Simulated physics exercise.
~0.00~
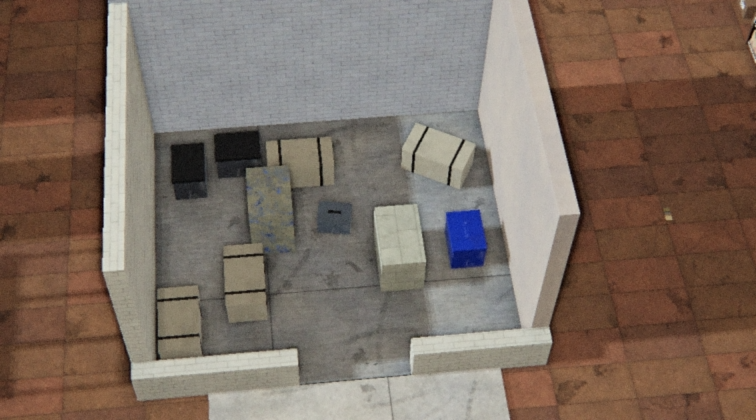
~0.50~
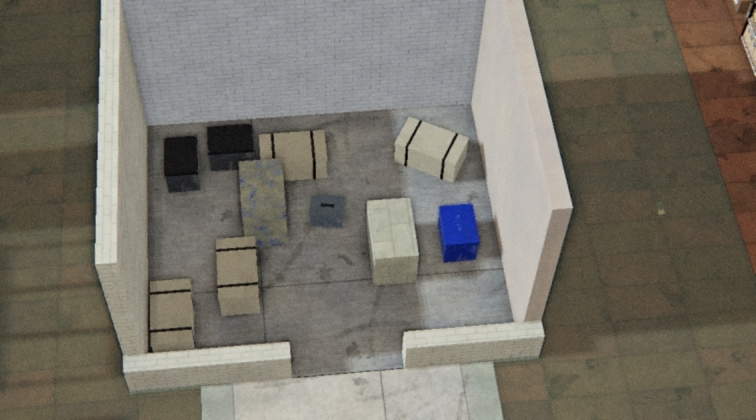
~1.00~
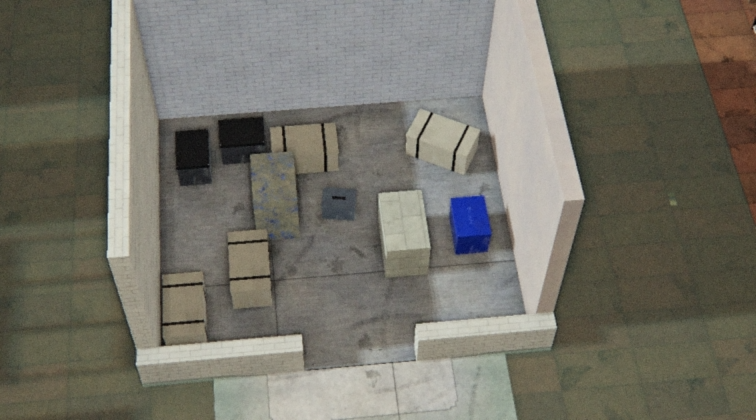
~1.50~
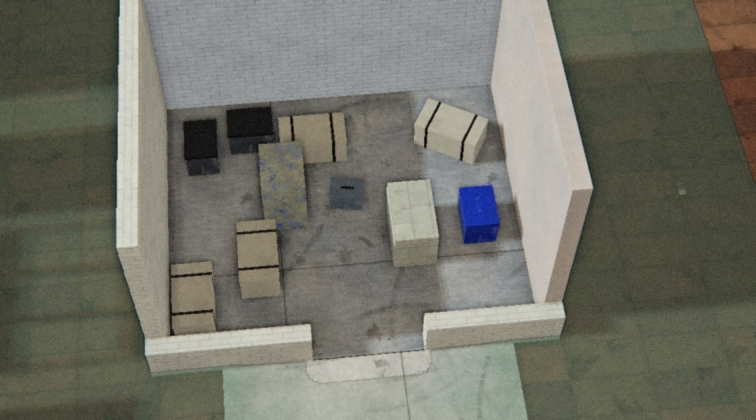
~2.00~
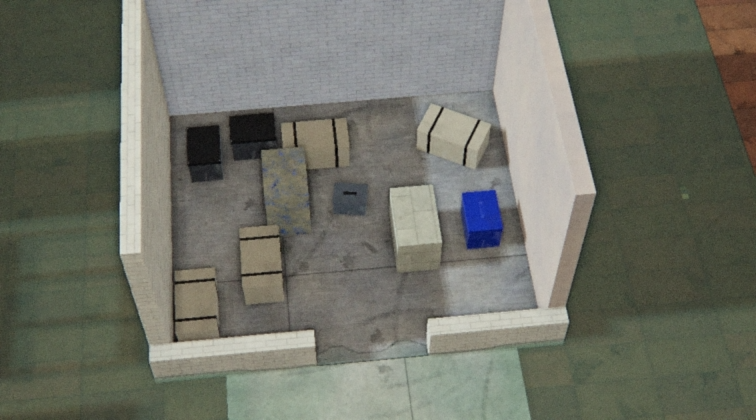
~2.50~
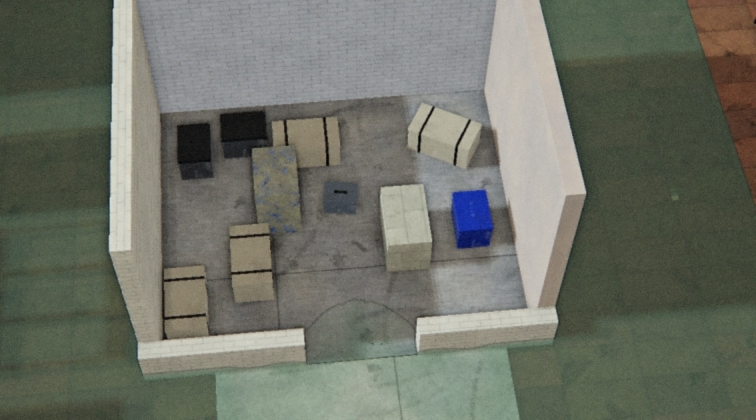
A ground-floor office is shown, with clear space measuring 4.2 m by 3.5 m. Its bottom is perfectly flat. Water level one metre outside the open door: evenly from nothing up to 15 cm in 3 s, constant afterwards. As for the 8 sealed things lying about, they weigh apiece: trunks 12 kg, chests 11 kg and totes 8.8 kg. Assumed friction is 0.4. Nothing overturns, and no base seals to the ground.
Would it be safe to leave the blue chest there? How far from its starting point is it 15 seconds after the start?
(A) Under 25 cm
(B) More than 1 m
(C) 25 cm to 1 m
The answer is C.
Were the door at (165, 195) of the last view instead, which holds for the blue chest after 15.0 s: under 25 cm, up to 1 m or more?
Result for the blue chest: Moderate displacement.
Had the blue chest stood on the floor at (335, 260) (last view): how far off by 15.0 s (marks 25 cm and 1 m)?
Looks like it is swept a long way.
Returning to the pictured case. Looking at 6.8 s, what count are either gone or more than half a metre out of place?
The count is 2.
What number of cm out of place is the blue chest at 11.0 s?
Around 10 centimetres.
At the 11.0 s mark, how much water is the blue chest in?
6 cm or so.
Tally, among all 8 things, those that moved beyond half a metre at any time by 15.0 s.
I make it 8.
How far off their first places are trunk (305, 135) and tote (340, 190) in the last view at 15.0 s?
In turn: 50 cm, 120 cm.
After 3.5 s the blue chest is near (473, 210), 0.0 m from its start, aground; 0 afloat.
After 6.8 s the blue chest is near (473, 210), 0.0 m from its start, aground; 1 afloat.
After 11.0 s the blue chest is near (467, 217), 0.1 m from its start, afloat; 8 afloat.
After 15.0 s the blue chest is near (482, 236), 0.4 m from its start, afloat; 8 afloat.
